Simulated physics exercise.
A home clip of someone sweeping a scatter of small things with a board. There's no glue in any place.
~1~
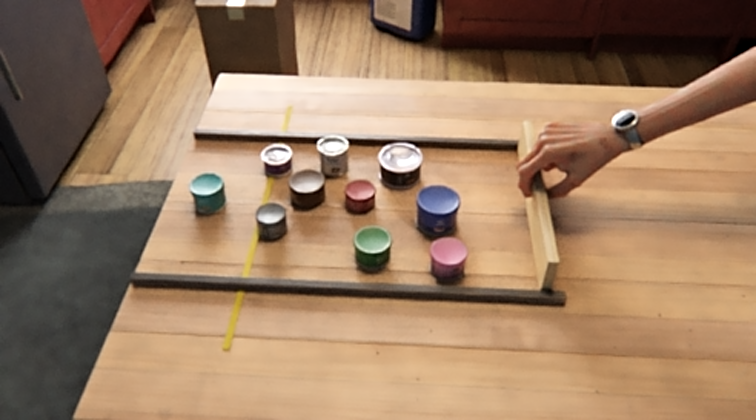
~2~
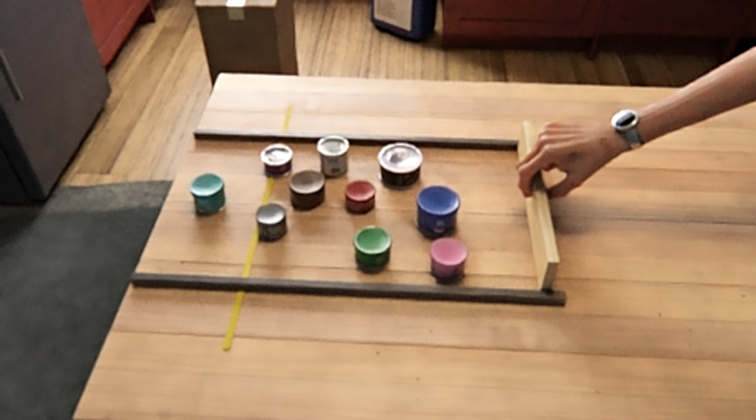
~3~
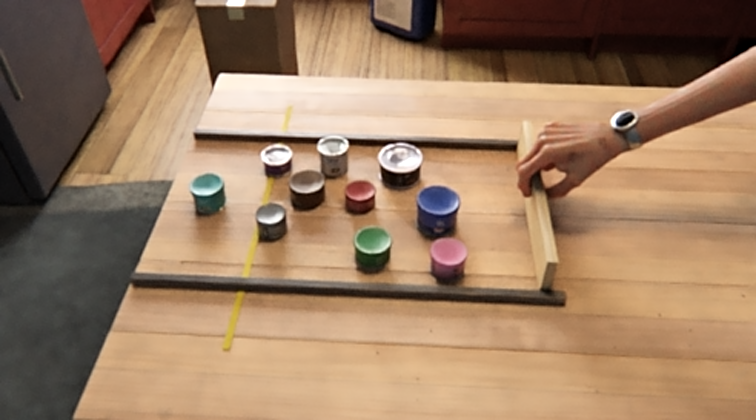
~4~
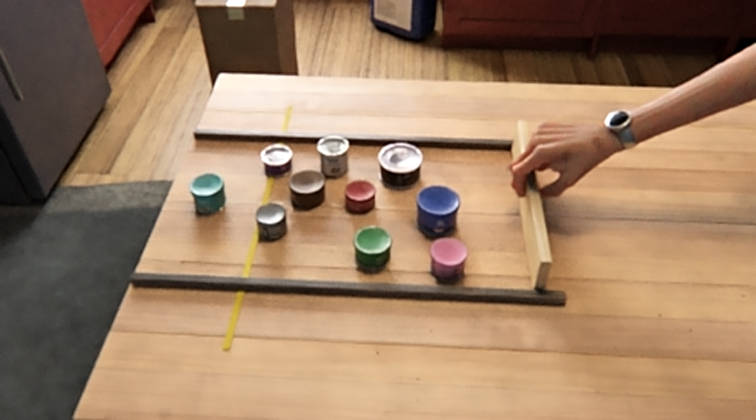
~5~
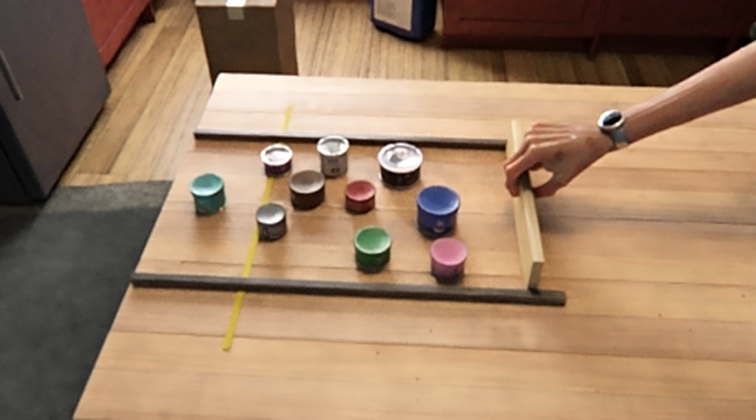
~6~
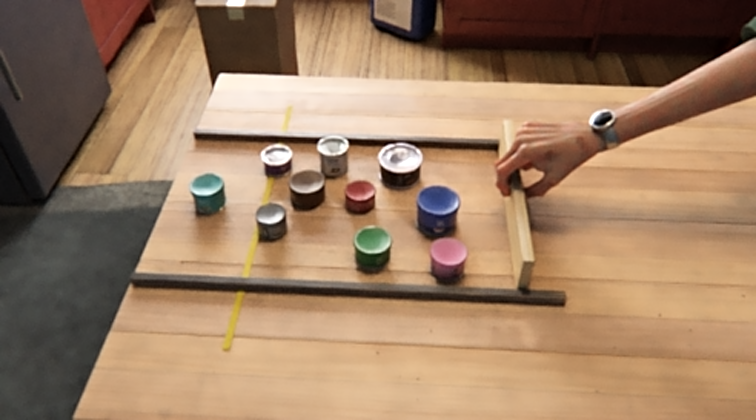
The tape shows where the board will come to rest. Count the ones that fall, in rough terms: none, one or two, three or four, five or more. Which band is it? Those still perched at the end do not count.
Once it stops, the band for pieces knocked off is zero, pretty clearly.
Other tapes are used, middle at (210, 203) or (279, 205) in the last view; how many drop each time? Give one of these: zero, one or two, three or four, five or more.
Three to four; not one.
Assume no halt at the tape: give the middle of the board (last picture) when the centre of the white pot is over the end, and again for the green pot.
The middle is at (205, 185) when it's the white pot, and at (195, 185) when it's the green pot.
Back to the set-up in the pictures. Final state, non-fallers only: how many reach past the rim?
The overhang total is 0.
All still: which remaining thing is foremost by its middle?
The turquoise tin.
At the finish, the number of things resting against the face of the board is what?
4 in contact.
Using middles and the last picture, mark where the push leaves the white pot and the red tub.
White pot at about (239, 139), red tub at about (253, 185).
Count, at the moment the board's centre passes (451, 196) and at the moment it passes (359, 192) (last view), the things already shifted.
That gives 2 for the first and 7 for the second.
A little later, none off yet; turquoise tin at rest near (209, 194); purple tin at rest near (278, 161); grey tub at rest near (272, 222).
When it is over, the number that fall off is zero.
